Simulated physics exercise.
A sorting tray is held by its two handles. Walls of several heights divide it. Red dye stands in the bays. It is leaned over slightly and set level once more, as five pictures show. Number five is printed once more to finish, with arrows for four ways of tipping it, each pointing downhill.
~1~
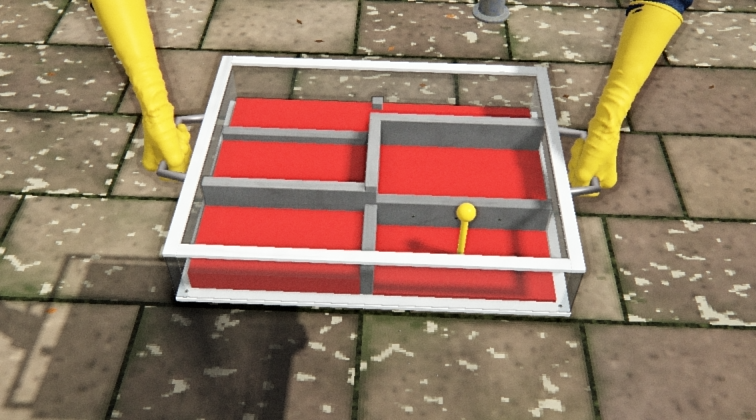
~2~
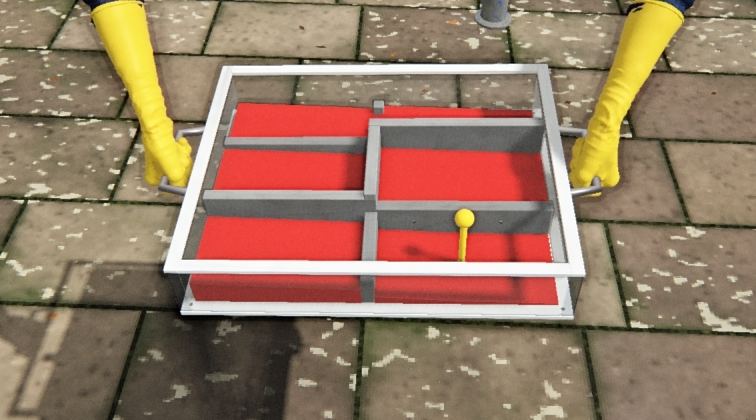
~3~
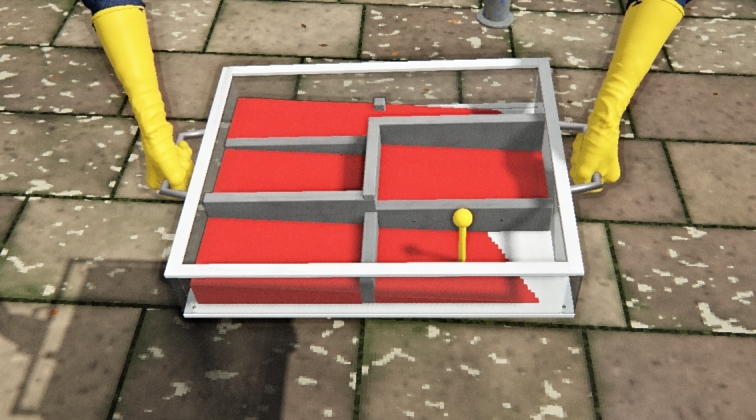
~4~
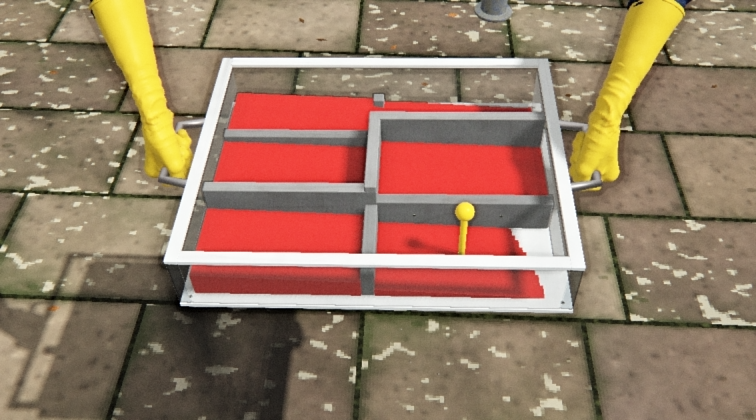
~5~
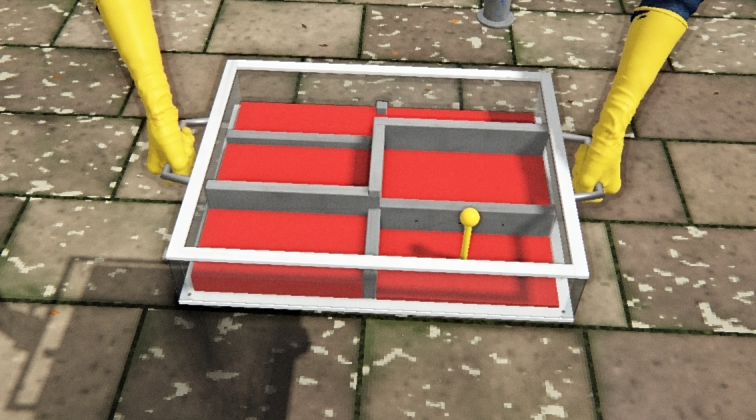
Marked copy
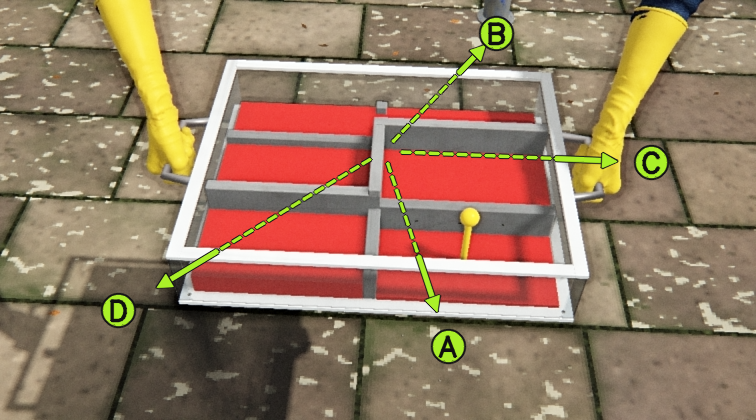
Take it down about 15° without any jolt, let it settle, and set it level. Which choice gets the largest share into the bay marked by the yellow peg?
C.
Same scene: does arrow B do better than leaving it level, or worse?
It is better.
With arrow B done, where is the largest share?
The centre right bay.
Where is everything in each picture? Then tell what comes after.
The tray is level; deepest in the centre right bay, at (458, 175), shallowest in the front right; yellow peg at (466, 213).
Tipped about 3° down to the front left; no wall is crossed.
Tipped about 6° down to the front left; no wall is crossed; yellow peg at (463, 218).
Tipped about 3° down to the front left; no wall is crossed.
The tray is level; deepest in the centre right bay, at (462, 180), shallowest in the front right; yellow peg at (470, 218).
On the marked copy, A ends at (435, 306); B ends at (481, 49); C ends at (611, 160); D ends at (161, 284).
Choosing A, about 10 % of the liquid ends in the peg's bay; nothing spills.
Choosing B, about 10 % of the liquid ends in the peg's bay; nothing spills.
Choosing C, about 19 % of the liquid ends in the peg's bay; nothing spills.
Choosing D, about 13 % of the liquid ends in the peg's bay; nothing spills.
